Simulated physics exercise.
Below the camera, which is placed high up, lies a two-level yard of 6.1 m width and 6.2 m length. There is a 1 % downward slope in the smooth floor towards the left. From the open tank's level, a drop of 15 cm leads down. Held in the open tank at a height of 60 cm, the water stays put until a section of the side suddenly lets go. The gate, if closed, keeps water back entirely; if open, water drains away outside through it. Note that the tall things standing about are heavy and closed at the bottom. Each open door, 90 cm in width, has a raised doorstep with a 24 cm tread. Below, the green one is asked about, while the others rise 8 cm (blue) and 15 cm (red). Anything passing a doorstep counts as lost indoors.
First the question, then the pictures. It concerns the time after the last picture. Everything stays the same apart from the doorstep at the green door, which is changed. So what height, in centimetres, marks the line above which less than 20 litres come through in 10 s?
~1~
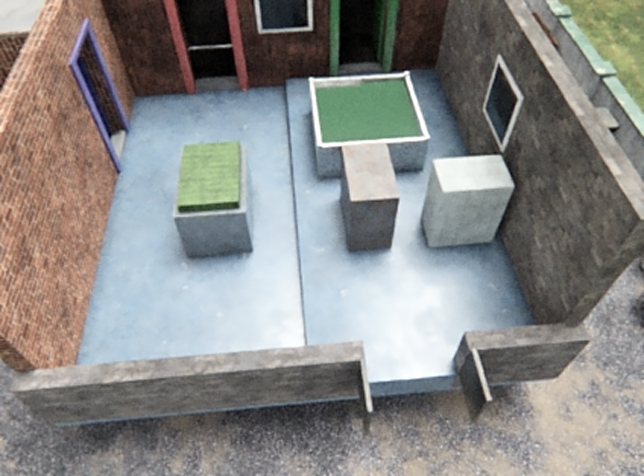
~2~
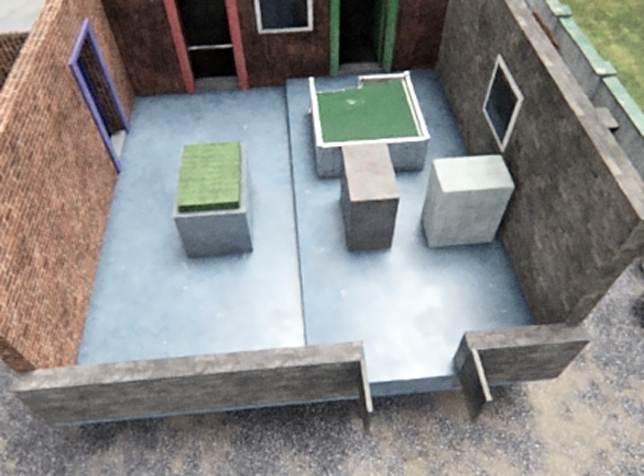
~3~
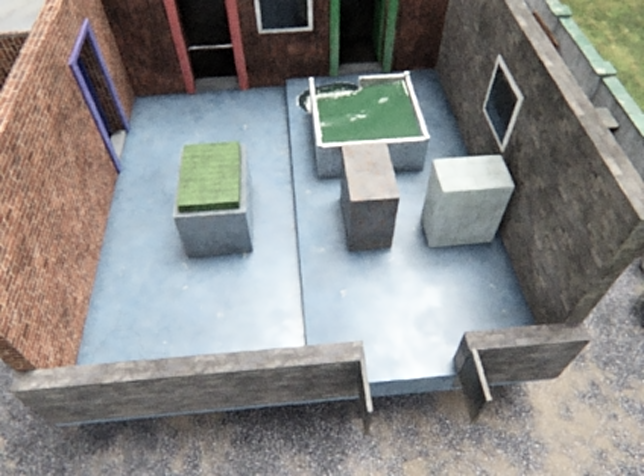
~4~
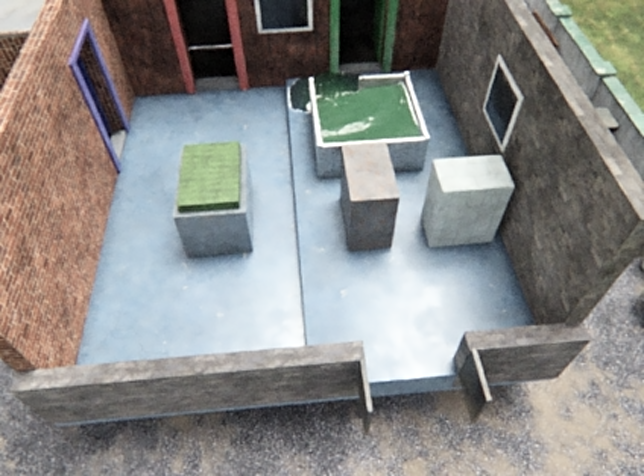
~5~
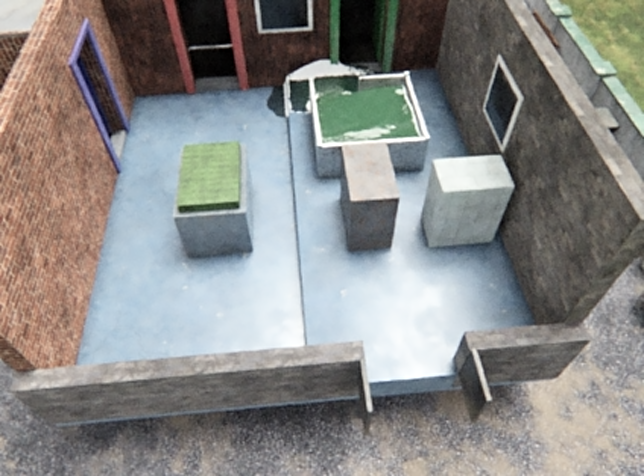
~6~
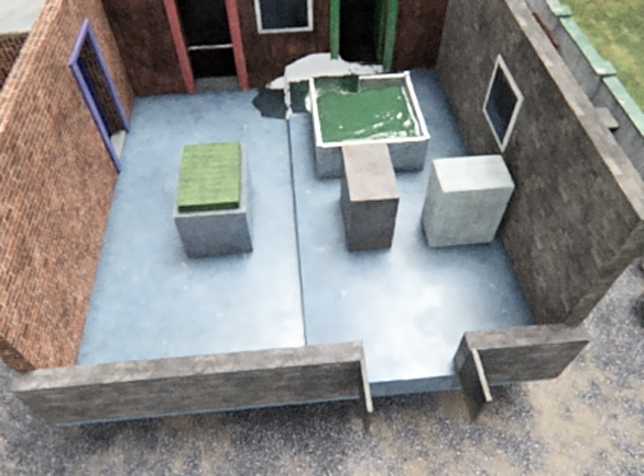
The line is at about 25 cm of height.
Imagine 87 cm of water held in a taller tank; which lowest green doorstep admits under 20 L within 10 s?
Then a height close to 40 cm.
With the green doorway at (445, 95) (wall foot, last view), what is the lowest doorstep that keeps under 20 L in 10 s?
Roughly 12.5 cm, give or take.
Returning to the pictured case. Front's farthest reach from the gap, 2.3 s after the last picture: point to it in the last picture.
Around (108, 222).
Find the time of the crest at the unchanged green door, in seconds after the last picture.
About 1.0 seconds.
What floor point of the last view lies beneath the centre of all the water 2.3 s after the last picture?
The water's centre is at about (311, 121).
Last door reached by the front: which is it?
It would be the blue one.
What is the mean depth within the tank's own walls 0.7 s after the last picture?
About 39 centimetres.
Then, 0.7 s after the last picture water covers 10 % of the floor, deepest (42 cm) near (323, 78); 21 cm at the green door, 43 litres in over its 9 cm doorstep.
Then, 2.3 s after the last picture water covers 30 % of the floor, deepest (25 cm) near (134, 104); 15 cm at the green door, 140 litres in over its 9 cm doorstep.
Then, 9.3 s after the last picture water covers 85 % of the floor, deepest (9 cm) near (70, 396); 5 cm at the green door, 184 litres in over its 9 cm doorstep.
At the green door as built, the water peaked near 21 cm, 0.9 s after the last picture.
With a doorstep of 22 cm, 34 litres would have come in within the 10 s; with 29.5 cm, 8 litres. So under 20 litres takes about 25 cm.
